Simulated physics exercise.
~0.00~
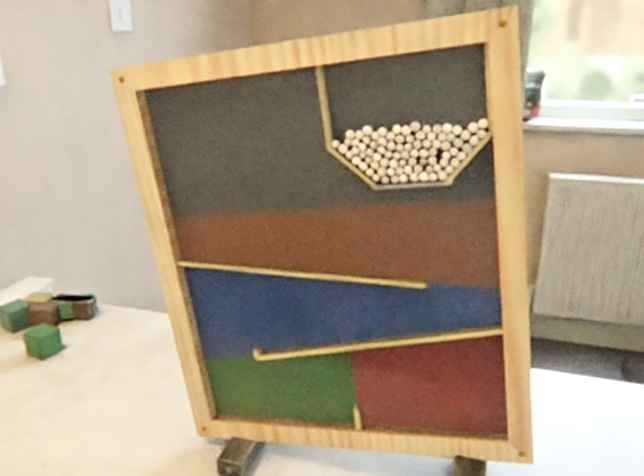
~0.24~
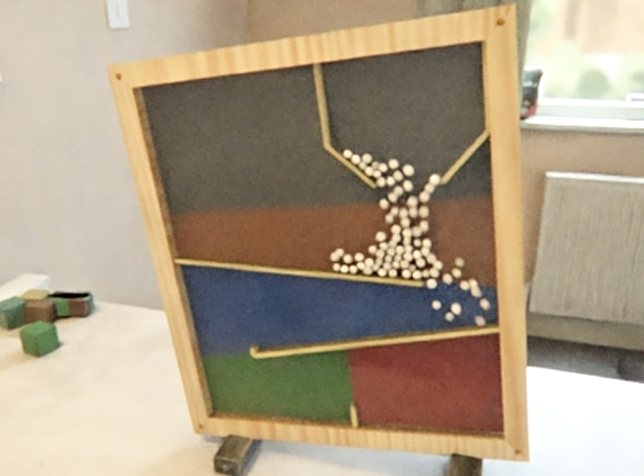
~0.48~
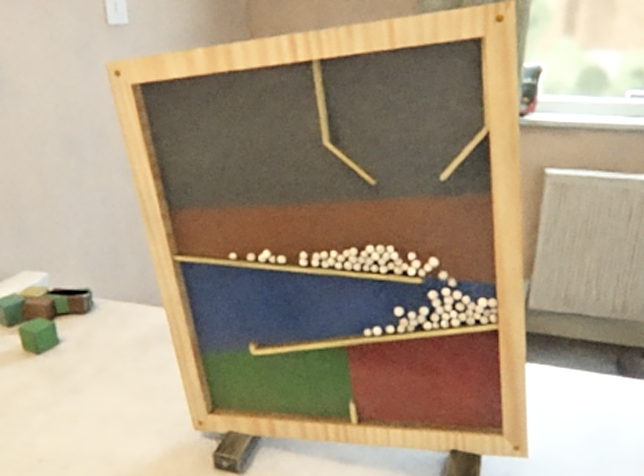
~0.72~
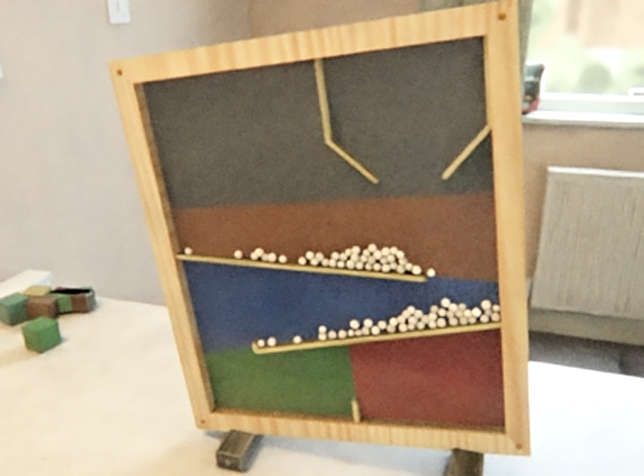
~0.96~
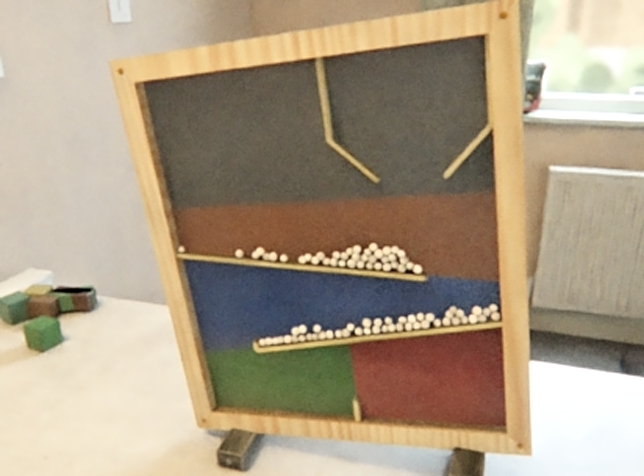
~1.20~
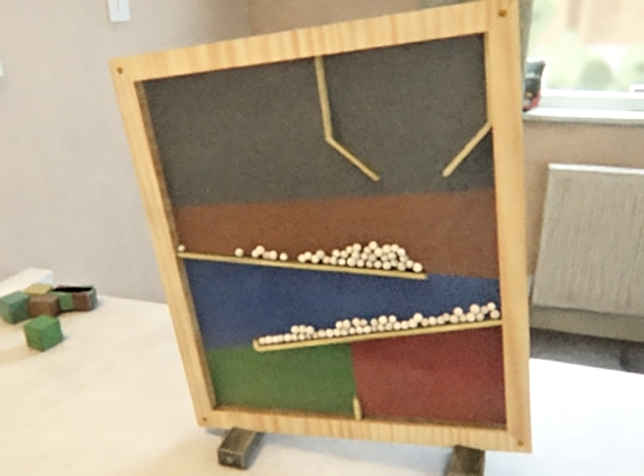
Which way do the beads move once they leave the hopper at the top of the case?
The beads move down, falling from the hopper onto the sloping ledges below.
